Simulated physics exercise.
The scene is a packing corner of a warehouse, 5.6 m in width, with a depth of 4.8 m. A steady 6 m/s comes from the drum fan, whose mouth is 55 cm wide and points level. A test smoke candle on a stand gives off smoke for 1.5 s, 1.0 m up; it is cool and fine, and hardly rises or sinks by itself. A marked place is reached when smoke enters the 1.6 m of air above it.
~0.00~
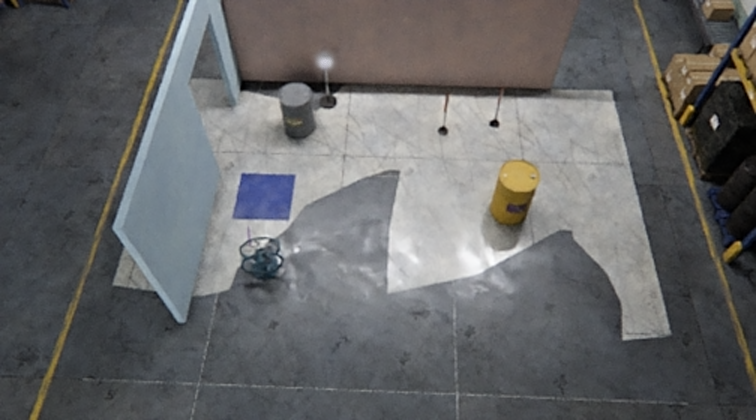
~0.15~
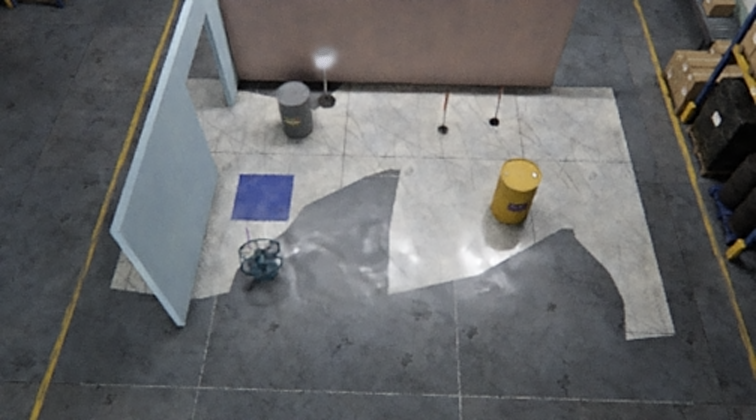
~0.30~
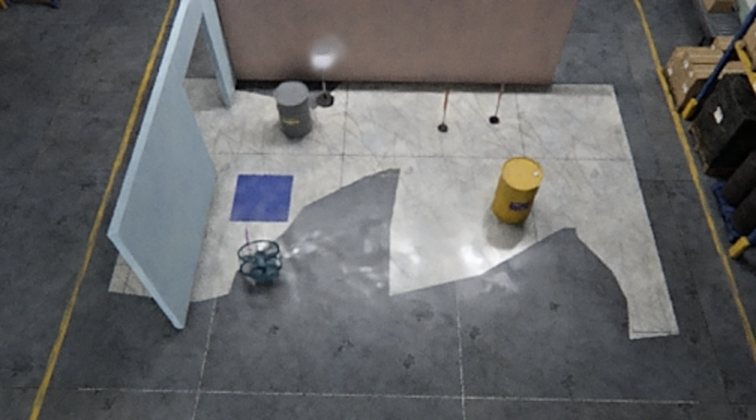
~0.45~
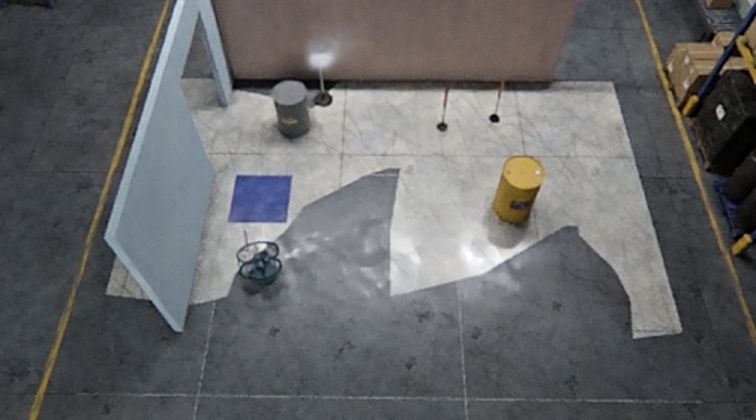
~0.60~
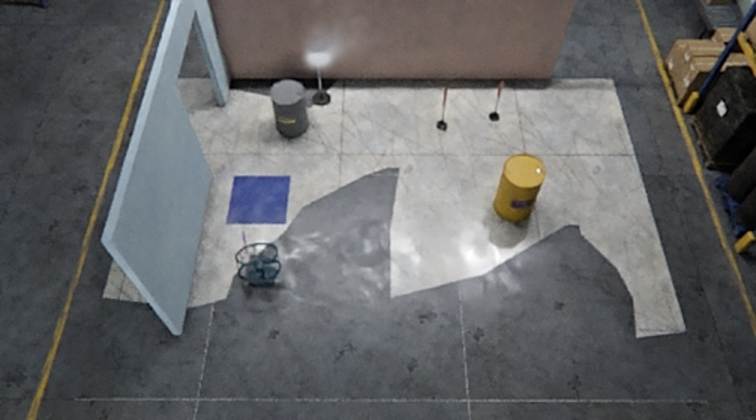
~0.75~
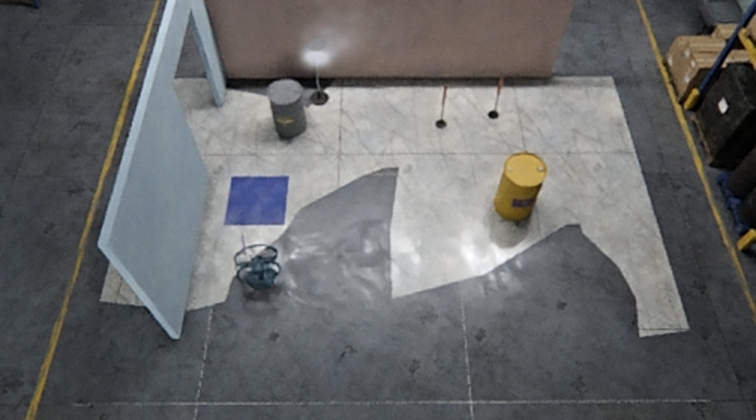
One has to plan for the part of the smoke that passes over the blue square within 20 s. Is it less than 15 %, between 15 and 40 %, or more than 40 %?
Over the blue square: Under 15 %.
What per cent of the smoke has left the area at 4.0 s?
Near 30 %.
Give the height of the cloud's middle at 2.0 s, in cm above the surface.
About 130 cm.
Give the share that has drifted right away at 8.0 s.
About 80 %.
By 2.0 s, 0 % has passed over the blue square; 2 % has left the area, and the middle of the rest is near (356, 29).
By 4.0 s, 0 % has passed over the blue square; 26 % has left the area.
By 8.0 s, 0 % has passed over the blue square; 83 % has left the area.
By 20.0 s, 0 % has passed over the blue square; 100 % has left the area.
